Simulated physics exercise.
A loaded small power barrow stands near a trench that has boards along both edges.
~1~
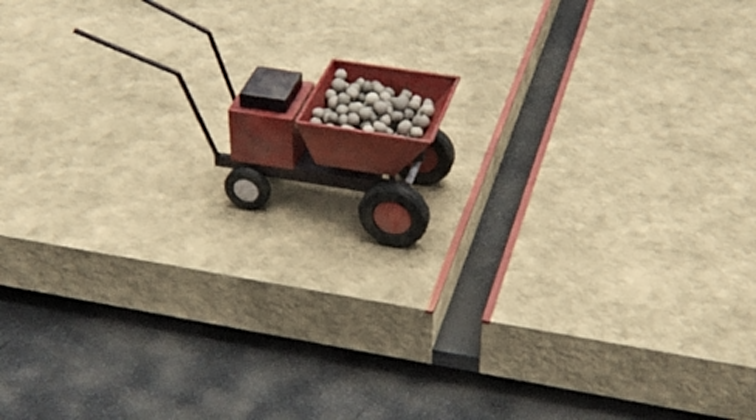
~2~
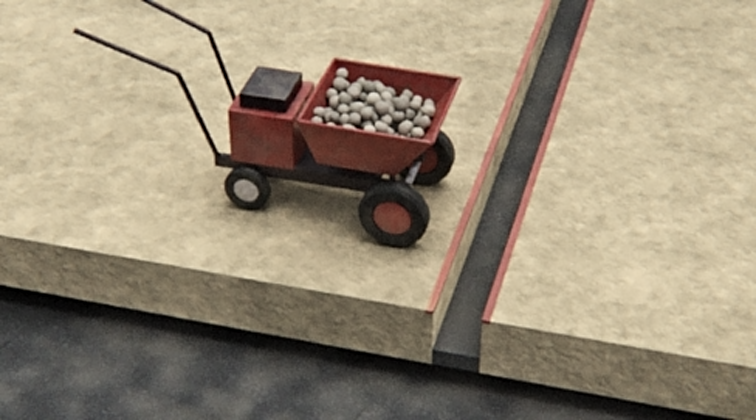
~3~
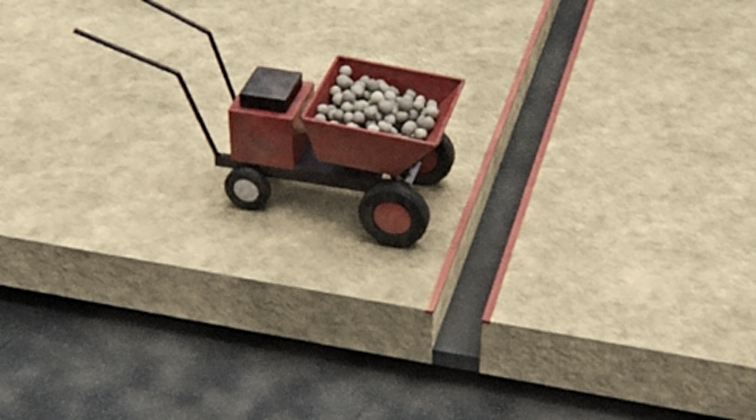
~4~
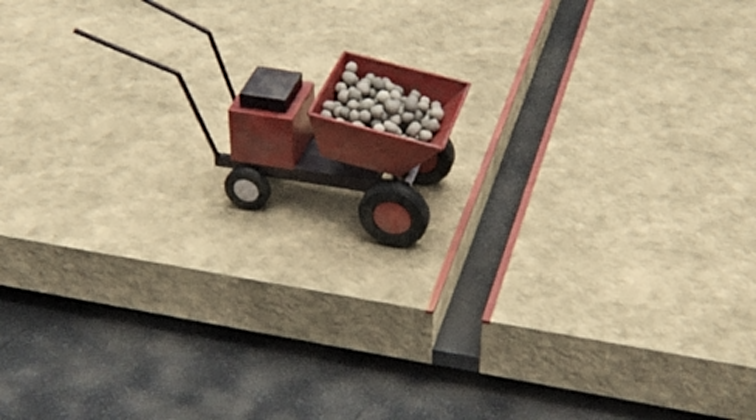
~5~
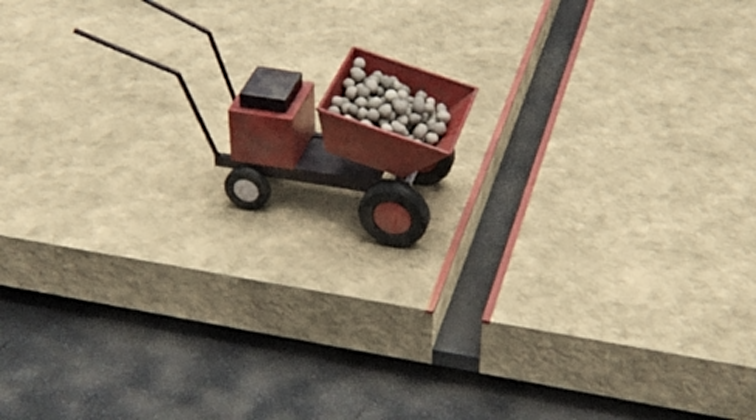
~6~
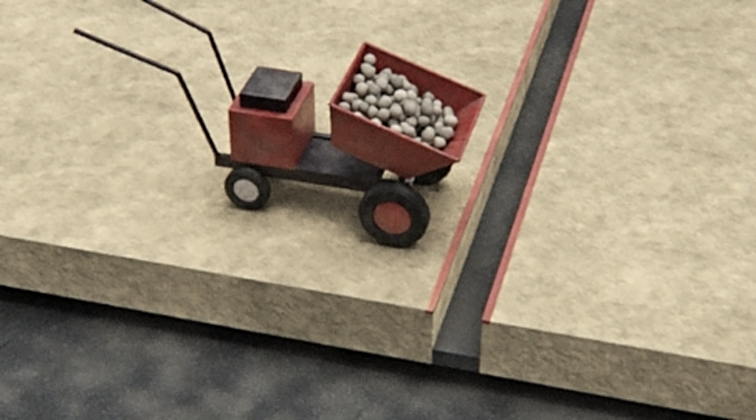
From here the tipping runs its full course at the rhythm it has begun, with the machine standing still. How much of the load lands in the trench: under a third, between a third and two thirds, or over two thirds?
Under a third.
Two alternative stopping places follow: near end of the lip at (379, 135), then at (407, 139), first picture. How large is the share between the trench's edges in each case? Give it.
First try: 90 per cent; second try: 70 per cent.
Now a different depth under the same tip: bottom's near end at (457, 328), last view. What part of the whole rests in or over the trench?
The share would be around 10 per cent.
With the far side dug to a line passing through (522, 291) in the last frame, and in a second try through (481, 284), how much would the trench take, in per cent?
In order: 80 per cent, then 0 per cent.
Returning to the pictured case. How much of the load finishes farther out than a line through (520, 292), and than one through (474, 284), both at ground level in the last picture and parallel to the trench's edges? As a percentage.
40 % and 70 %, in that order.
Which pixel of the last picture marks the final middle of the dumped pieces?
Centre at rest, last view: Approx. (541, 228).
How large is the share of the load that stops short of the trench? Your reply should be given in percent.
Roughly 0 in a hundred.
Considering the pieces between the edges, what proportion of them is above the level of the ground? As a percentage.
Around 15 in a hundred.
Soon after the last picture, skip tipped steeply; all in the skip.
A little later, skip tipped right over; about two thirds in the skip; a stray few in or heaped over the trench; about a third beyond it; a stray few falling.
Later still, skip tipped right over; about a quarter in the skip; a small part in or heaped over the trench; about two thirds beyond it.
At rest, skip tipped right over; about a quarter in the skip; a small part in or heaped over the trench; about two thirds beyond it.
